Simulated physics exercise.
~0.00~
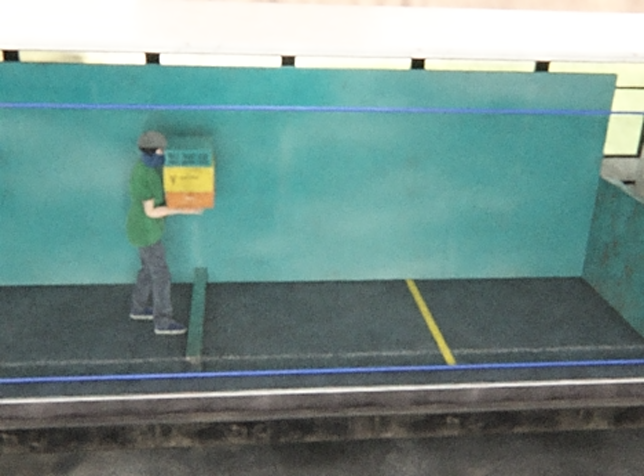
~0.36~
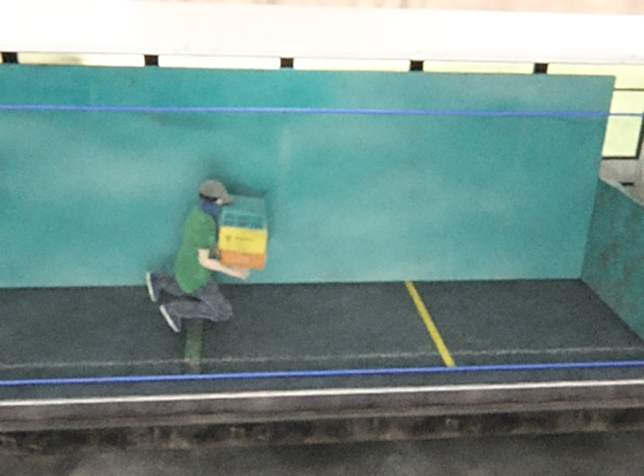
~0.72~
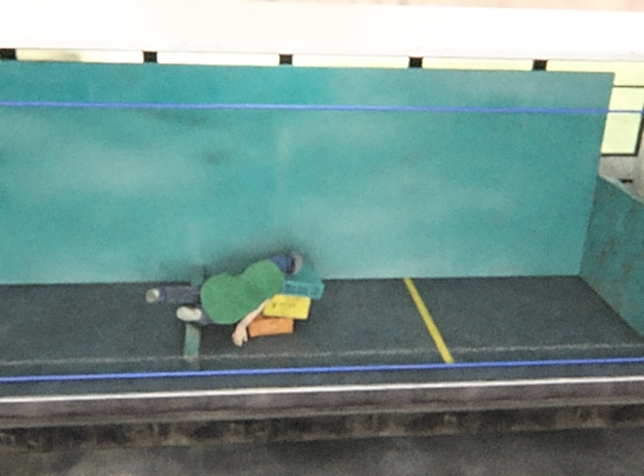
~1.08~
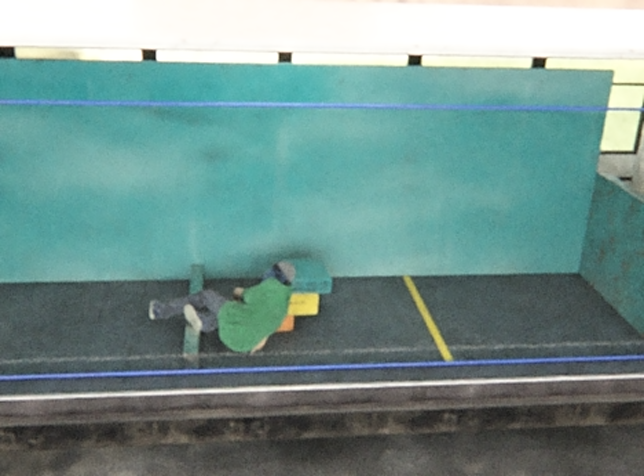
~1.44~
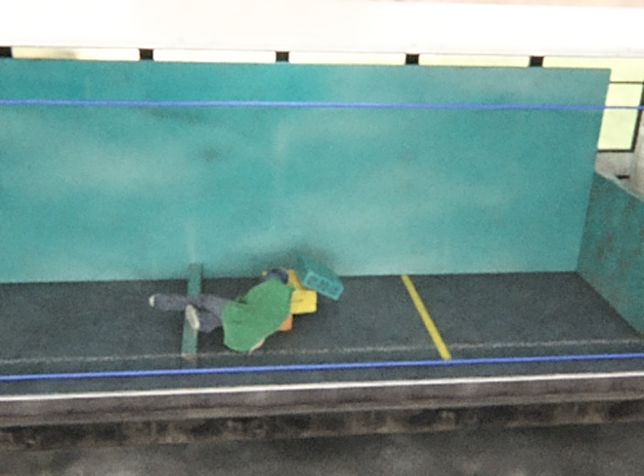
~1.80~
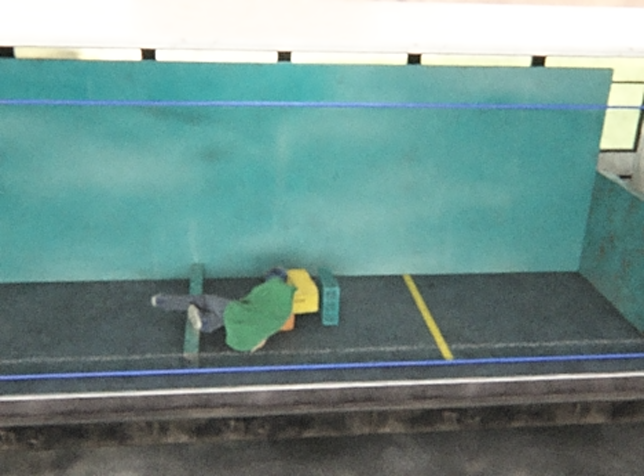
A person in a green shirt carrying a stack of teal, yellow and orange crates pitched forward to the right and fell flat with the stack, and the teal crate tipped off the front, ending upright on its side short of the yellow line.
